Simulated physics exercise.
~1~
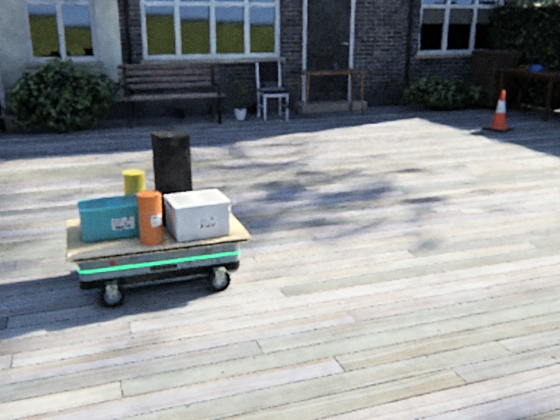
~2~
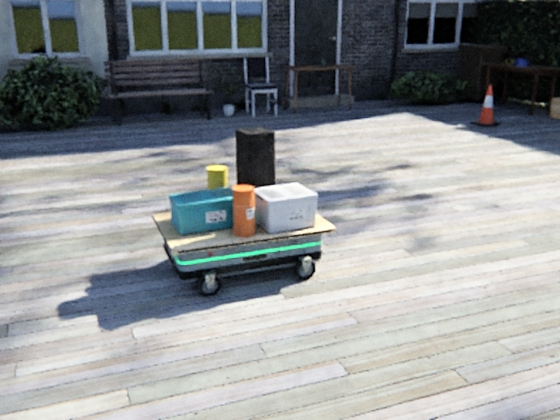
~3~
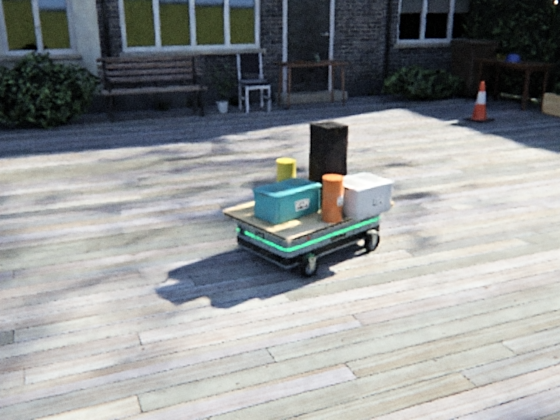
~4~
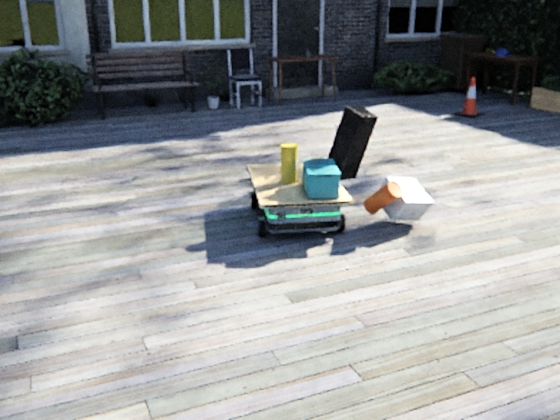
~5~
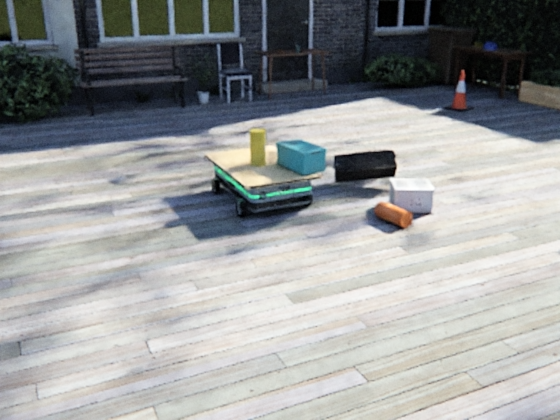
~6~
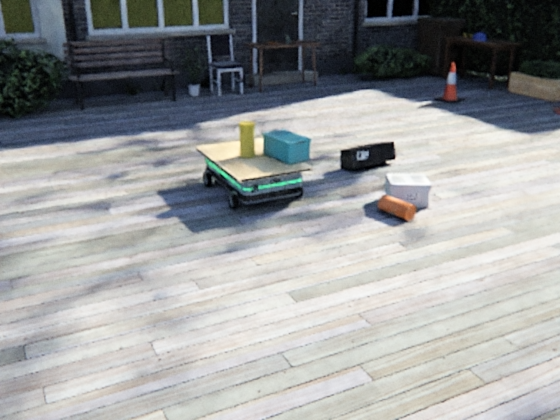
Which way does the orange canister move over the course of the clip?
The orange canister moves to the right, first riding on the cart and then falling off onto the deck.
